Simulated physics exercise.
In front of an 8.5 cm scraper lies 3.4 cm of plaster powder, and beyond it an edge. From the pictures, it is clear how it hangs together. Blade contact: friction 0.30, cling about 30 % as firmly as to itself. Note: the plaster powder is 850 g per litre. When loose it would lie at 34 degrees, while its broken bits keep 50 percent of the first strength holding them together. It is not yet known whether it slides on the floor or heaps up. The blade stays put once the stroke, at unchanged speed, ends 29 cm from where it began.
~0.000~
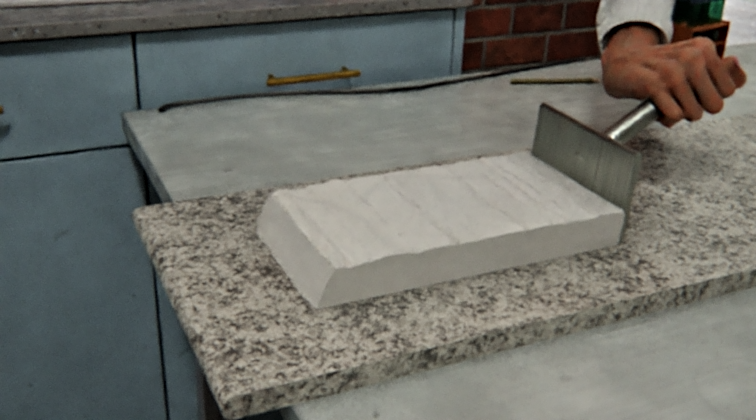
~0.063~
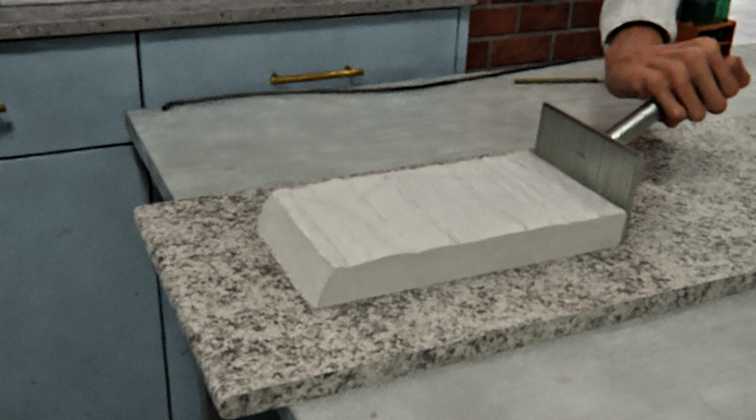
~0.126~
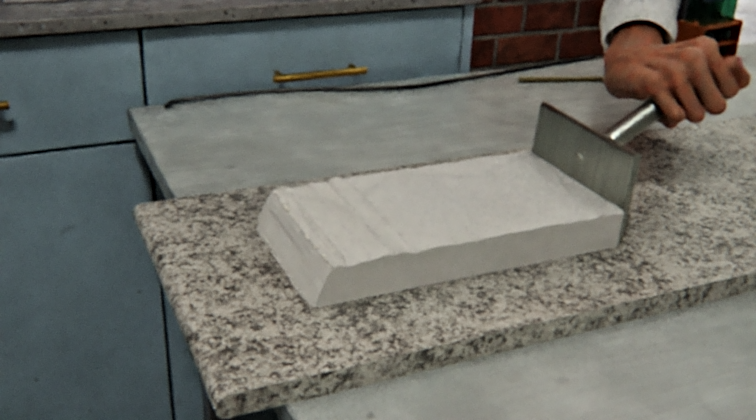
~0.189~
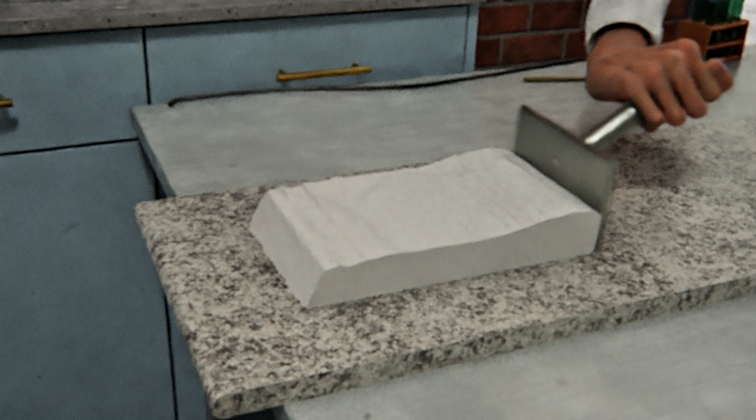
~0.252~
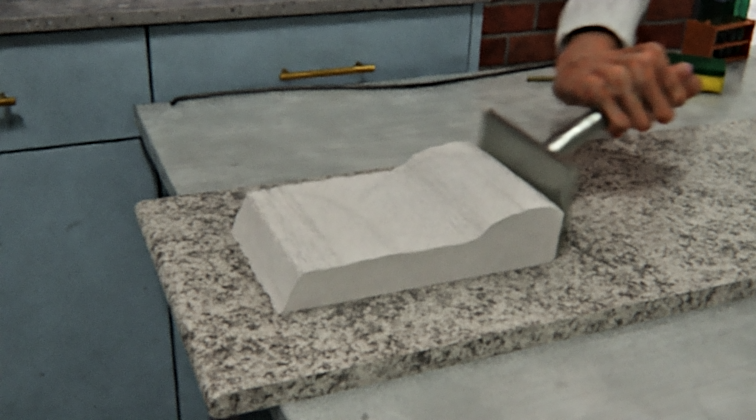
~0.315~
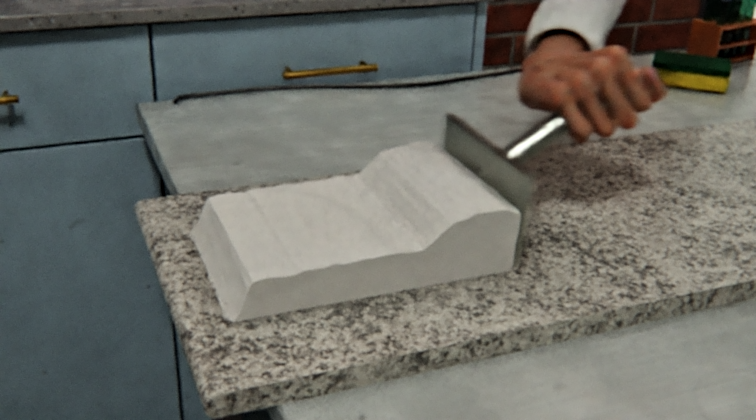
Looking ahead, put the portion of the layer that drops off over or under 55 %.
The value ends up greater than 55 per cent.
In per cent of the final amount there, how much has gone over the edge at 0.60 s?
30 per cent.
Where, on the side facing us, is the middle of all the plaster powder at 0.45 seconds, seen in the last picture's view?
About (293, 287).
After 0.45 s, 0 % has gone over the edge.
After 0.60 s, 19 % has gone over the edge.
After 0.76 s, 50 % has gone over the edge.
After 0.92 s, 62 % has gone over the edge.
After 1.03 s, 64 % has gone over the edge.
